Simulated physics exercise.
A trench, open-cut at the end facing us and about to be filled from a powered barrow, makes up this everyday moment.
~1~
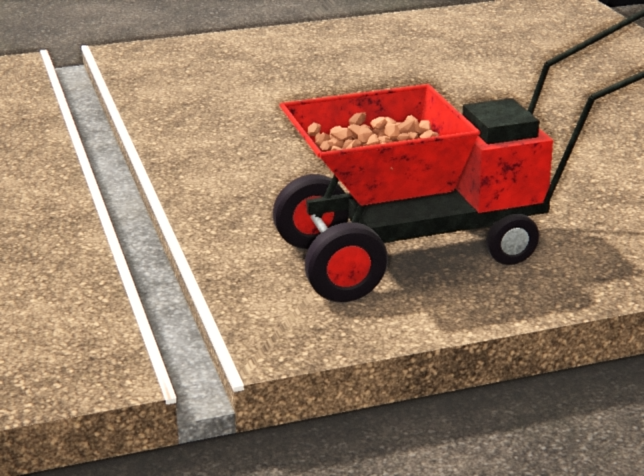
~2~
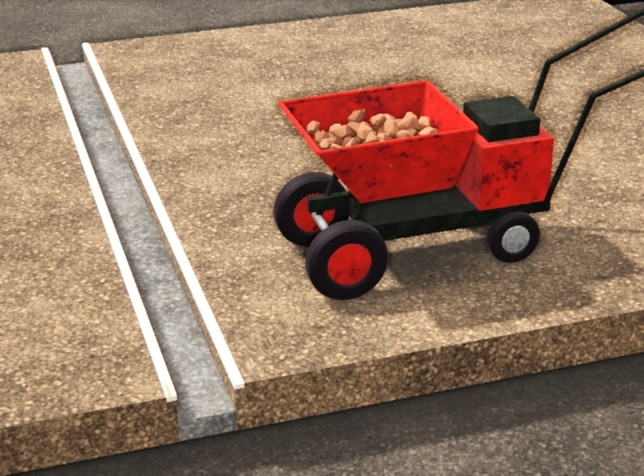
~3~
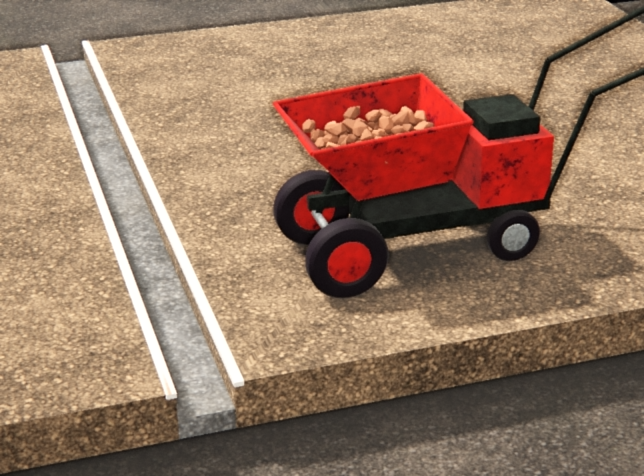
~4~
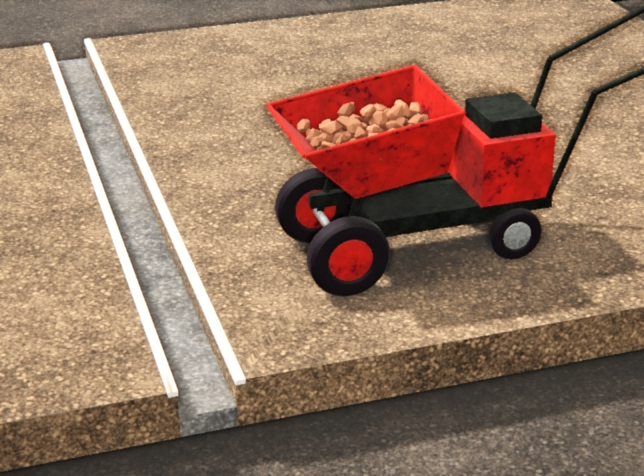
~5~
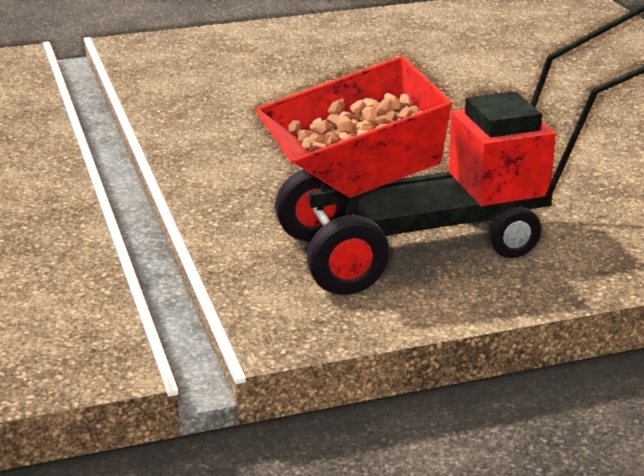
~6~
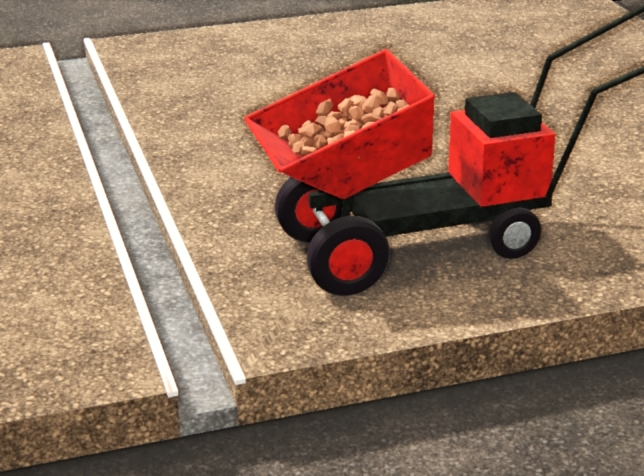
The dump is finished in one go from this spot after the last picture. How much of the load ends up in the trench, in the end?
The trench receives the majority of the load.
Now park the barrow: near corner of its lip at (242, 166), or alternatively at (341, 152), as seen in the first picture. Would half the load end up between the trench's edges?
Case one - a minority; case two - a majority.
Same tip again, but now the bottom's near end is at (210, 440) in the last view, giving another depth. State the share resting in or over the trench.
About 100 percent.
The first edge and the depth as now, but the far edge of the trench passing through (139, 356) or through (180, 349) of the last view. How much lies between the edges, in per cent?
Well, it'd be something like 90 per cent the first time and 60 per cent the second.
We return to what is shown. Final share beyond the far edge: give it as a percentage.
Result: Some 5 % of the load.
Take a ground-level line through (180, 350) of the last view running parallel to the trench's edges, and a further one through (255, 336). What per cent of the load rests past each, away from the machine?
I'd say some 20 in a hundred, and after that 100 in a hundred.
Soon, skip tipped steeply; all in the skip.
A while on, skip tipped steeply; nearly all in the skip; a stray few short of the trench; a stray few in or heaped over the trench; a stray few falling.
Towards the end, skip tipped right over; about a quarter in the skip; a small part short of the trench; most in or heaped over the trench; a stray few beyond it.
Finally, skip tipped right over; a small part short of the trench; most in or heaped over the trench; a stray few beyond it.
